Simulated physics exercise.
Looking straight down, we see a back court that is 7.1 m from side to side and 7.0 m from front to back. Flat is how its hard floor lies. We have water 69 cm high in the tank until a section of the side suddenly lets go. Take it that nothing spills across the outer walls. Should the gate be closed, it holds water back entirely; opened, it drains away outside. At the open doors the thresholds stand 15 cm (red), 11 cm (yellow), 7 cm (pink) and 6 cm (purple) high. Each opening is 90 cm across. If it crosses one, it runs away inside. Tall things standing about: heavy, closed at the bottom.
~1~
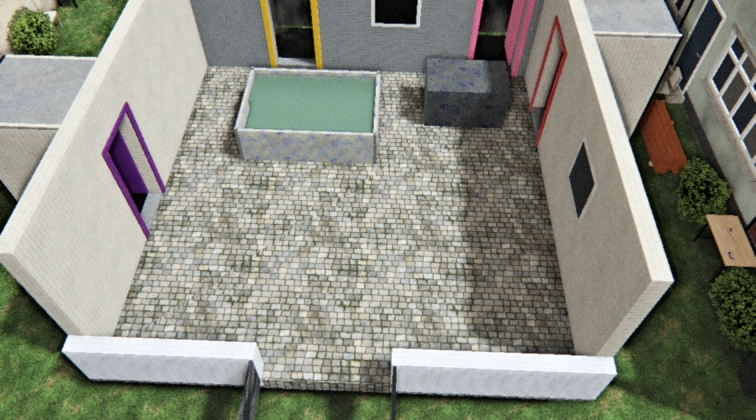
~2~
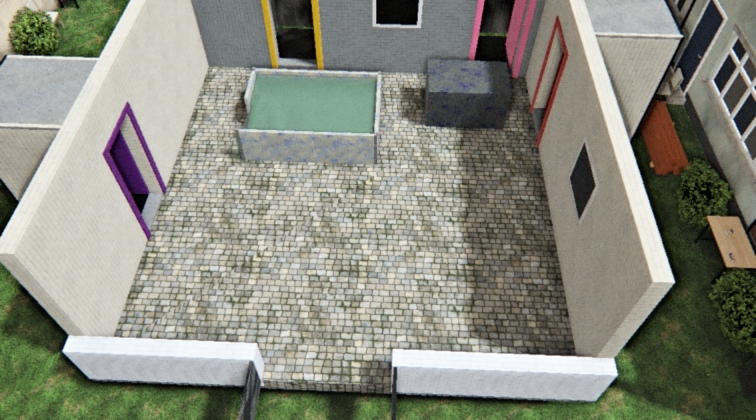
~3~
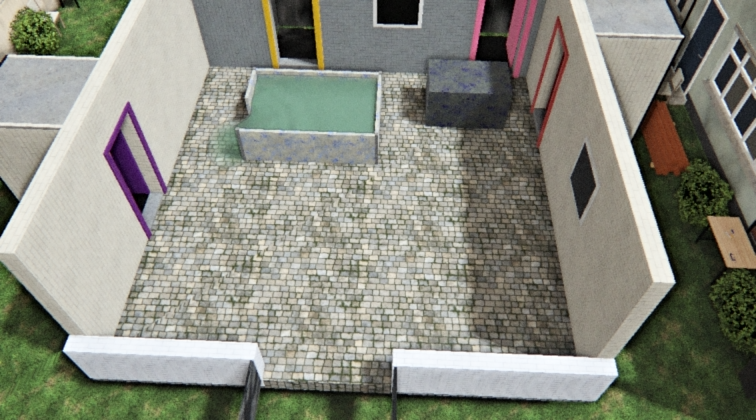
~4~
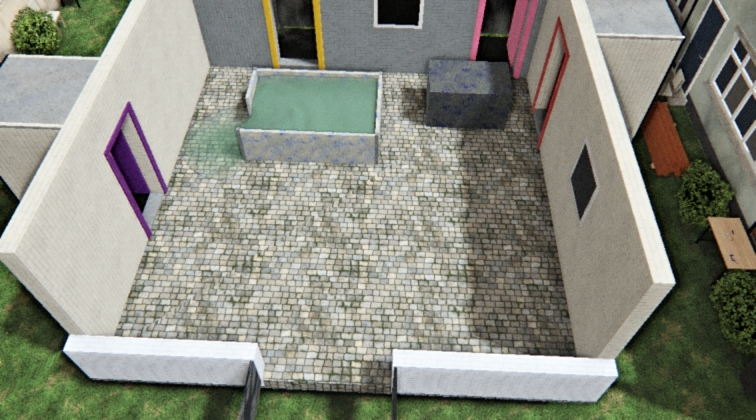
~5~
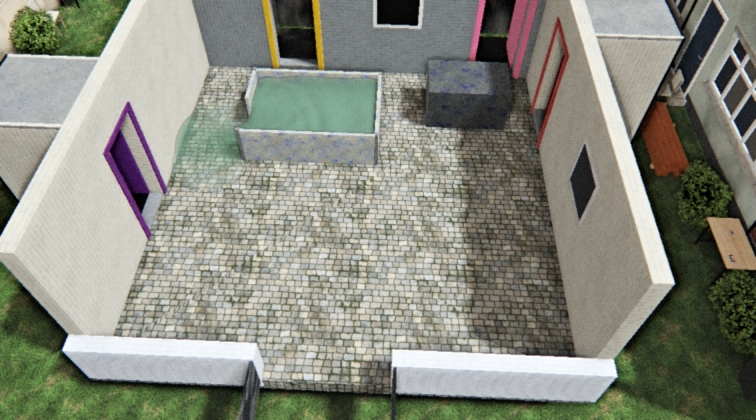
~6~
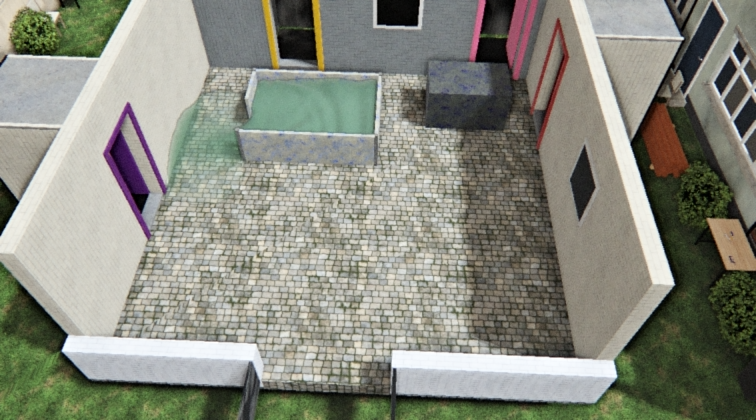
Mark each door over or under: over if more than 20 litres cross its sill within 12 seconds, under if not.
Marks: Red door: Under; yellow door: Under; pink door: Over; purple door: Over.
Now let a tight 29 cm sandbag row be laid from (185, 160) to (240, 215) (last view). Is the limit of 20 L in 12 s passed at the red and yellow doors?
Checking the limit, red is fine, yellow is fine.
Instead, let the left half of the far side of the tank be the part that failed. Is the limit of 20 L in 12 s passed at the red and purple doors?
Red: Within limit; purple: Within limit.
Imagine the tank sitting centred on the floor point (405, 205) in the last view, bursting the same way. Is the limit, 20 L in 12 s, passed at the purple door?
Against the limit, the purple door gets more than that.
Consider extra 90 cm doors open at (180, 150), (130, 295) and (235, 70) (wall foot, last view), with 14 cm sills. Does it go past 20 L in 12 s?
Result in order - more than that, not enough, more than that.
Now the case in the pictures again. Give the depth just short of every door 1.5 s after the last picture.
Depths: Red door 0 cm, yellow door 6 cm, pink door 0 cm, purple door 13 cm.
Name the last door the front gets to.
It would be the red one.
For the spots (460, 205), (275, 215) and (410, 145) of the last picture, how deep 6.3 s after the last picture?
Reading - approx. 0 / 1 / 2 cm.
Then, 0.7 s after the last picture water covers 10 % of the floor and is deepest (46 cm) near (192, 144); red door not reached, yellow door not reached, pink door not reached, purple door 14 cm at the sill, 1 L in.
Then, 1.5 s after the last picture water covers 25 % of the floor and is deepest (41 cm) near (183, 144); red door not reached, yellow door 6 cm at the sill, 0 L in, pink door not reached, purple door 13 cm at the sill, 21 L in.
Then, 2.8 s after the last picture water covers 40 % of the floor and is deepest (28 cm) near (192, 144); red door not reached, yellow door 10 cm at the sill, 0 L in, pink door not reached, purple door 11 cm at the sill, 46 L in.
Then, 6.3 s after the last picture water covers 80 % of the floor and is deepest (18 cm) near (524, 87); red door 5 cm at the sill, 0 L in, yellow door 8 cm at the sill, 0 L in, pink door 10 cm at the sill, 10 L in, purple door 7 cm at the sill, 67 L in.
Then, 11.3 s after the last picture water covers 95 % of the floor and is deepest (10 cm) near (441, 362); red door 5 cm at the sill, 0 L in, yellow door 5 cm at the sill, 0 L in, pink door 10 cm at the sill, 54 L in, purple door 4 cm at the sill, 69 L in.
